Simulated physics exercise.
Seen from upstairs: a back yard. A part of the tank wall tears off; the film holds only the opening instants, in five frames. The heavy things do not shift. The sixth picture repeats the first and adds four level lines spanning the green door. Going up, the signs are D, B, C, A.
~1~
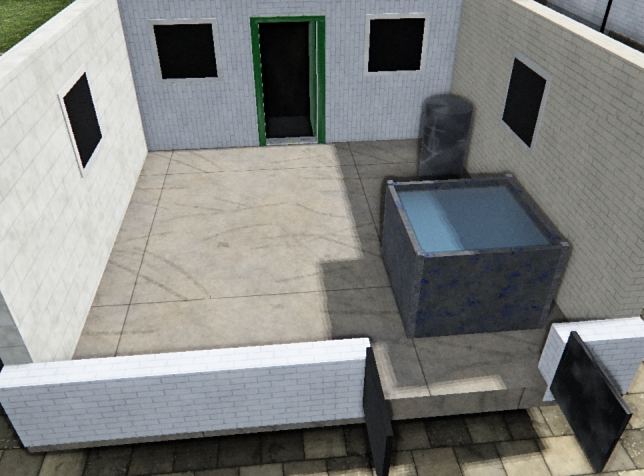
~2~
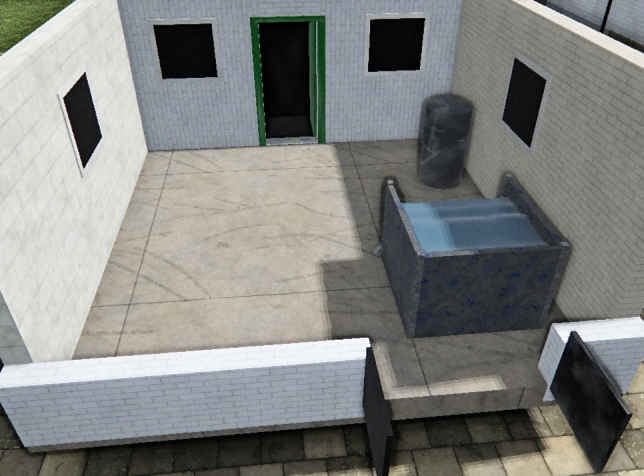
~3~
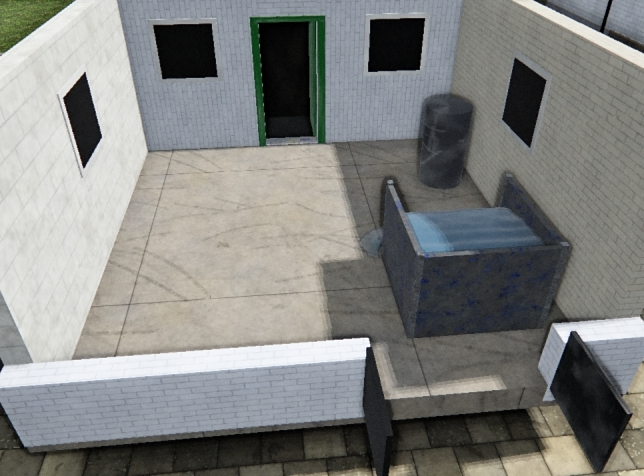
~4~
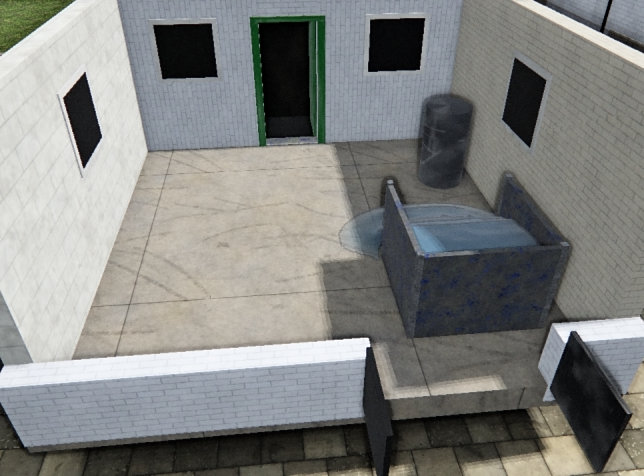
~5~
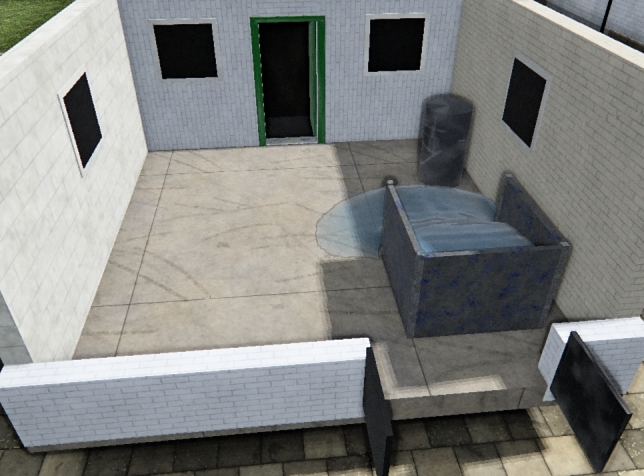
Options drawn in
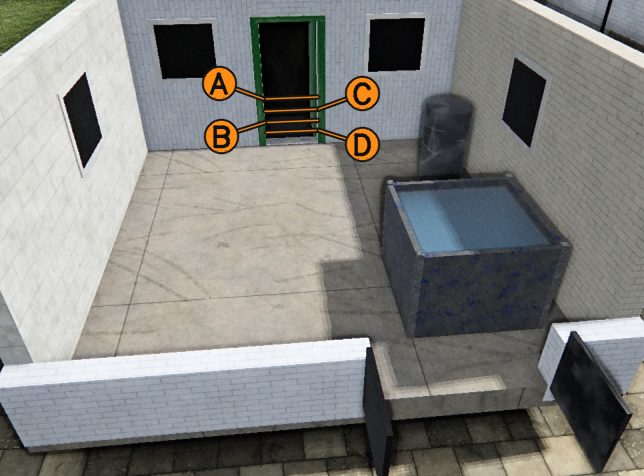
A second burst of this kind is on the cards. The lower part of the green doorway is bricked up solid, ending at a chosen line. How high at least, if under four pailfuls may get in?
Use mark D.
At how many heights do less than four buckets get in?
All of the four.
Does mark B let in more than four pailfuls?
No.
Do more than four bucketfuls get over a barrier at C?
No, not at all.
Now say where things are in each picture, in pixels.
Water in the tank at rest, its middle at (468, 219); foot of the green doorway at (292, 144); open gate at (462, 327), in the first picture.
Water covers 2 % of the ground, its front hidden from here, in the second picture.
In the third picture, 4 % of the ground under water, visible out to (367, 240).
In the fourth picture, 9 % of the ground under water, visible out to (347, 233).
In the fifth picture, 14 % of the ground under water, visible out to (381, 189).
In orange, A at (291, 98); B at (291, 121); C at (291, 110); D at (292, 131); from the bottom up D, B, C, A.
With A, nothing gets over.
With B, nothing gets over.
With C, nothing gets over.
With D, a bucket or two gets in.
